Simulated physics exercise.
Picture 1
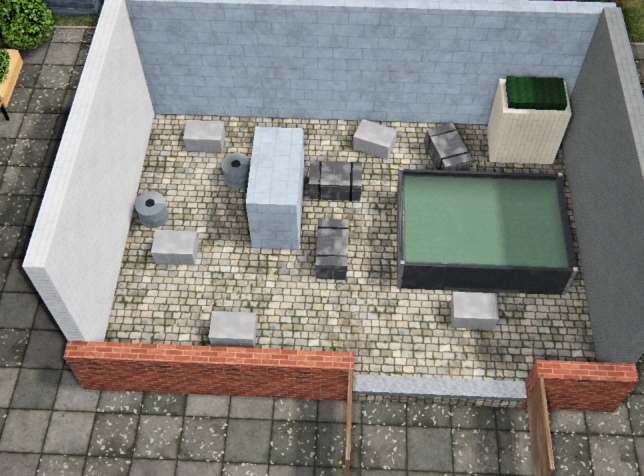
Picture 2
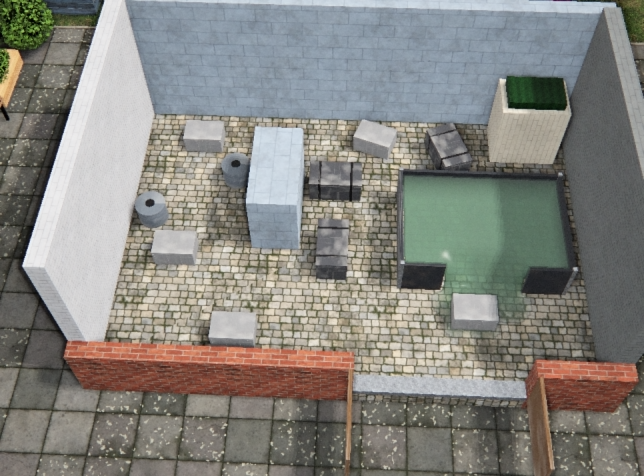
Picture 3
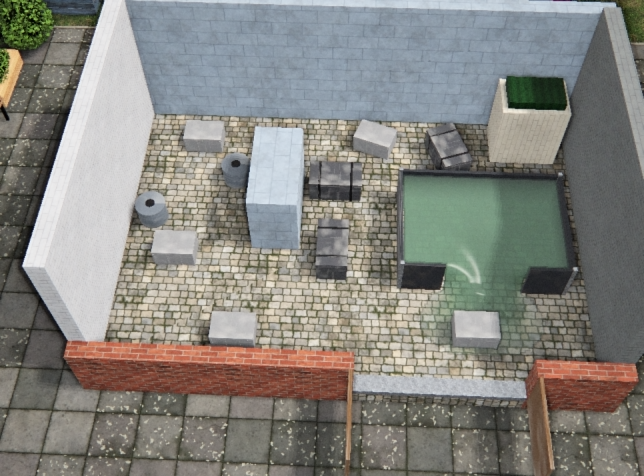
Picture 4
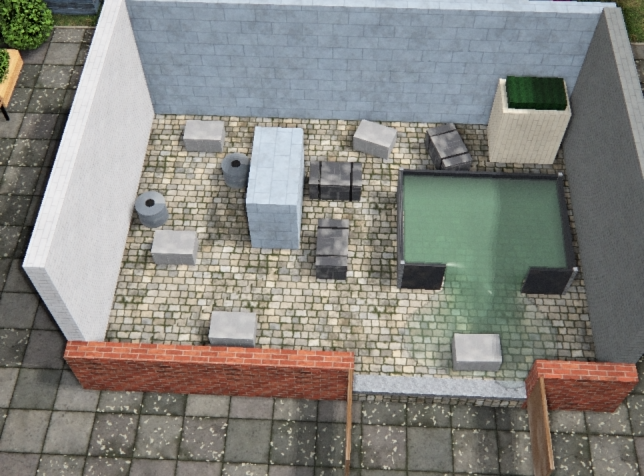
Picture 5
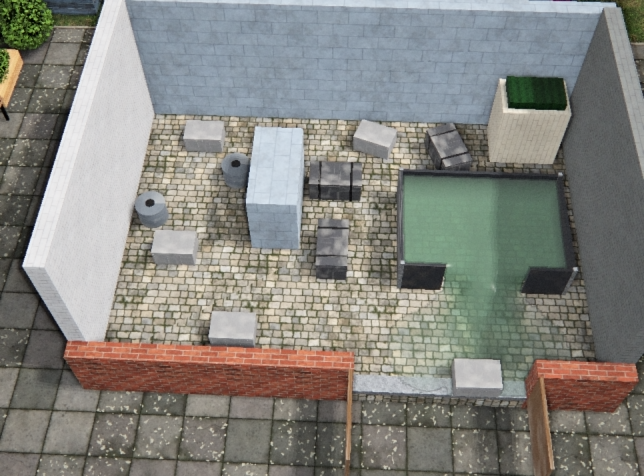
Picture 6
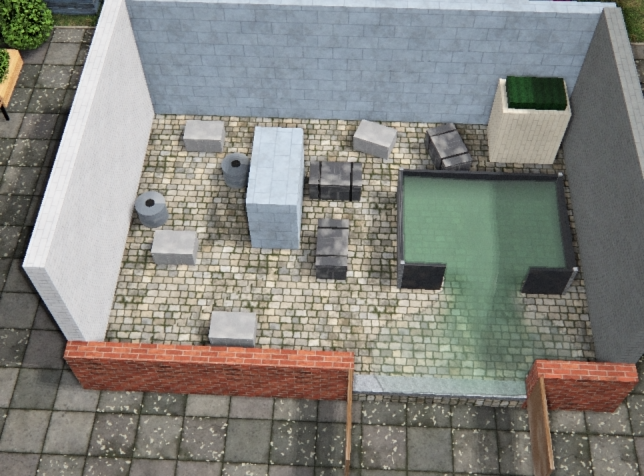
Walled service yard with a dark tank opening at the front, green water spilling out, and one pale crate sliding out of sight.
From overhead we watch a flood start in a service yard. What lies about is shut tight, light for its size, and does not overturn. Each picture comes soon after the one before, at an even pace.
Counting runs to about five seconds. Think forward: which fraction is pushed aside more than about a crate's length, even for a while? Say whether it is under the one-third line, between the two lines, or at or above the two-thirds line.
The portion moved well away stays in the lowest third.
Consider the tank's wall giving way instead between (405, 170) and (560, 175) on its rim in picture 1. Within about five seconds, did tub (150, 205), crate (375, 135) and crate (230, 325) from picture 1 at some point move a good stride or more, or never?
Well, in order they come out as over the mark, over the mark and below the mark.
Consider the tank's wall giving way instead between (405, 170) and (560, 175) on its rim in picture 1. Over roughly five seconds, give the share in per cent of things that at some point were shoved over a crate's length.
It comes out at roughly 70 per cent.
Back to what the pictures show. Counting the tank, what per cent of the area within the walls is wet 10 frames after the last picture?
I'd call it close to 30 per cent.
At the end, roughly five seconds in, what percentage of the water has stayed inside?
Roughly 48 percent.
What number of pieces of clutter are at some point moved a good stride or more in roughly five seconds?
By my reckoning the answer is 1.
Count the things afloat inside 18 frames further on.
0 in total.
A moment on, 1 of 10 are well off their spots; 0 afloat.
Next, 1 of 10 are well off their spots; 0 afloat.
Later, 1 of 10 are well off their spots; 0 afloat.
In the end, 1 of 10 are well off their spots, and 1 have been at some point; 0 afloat.
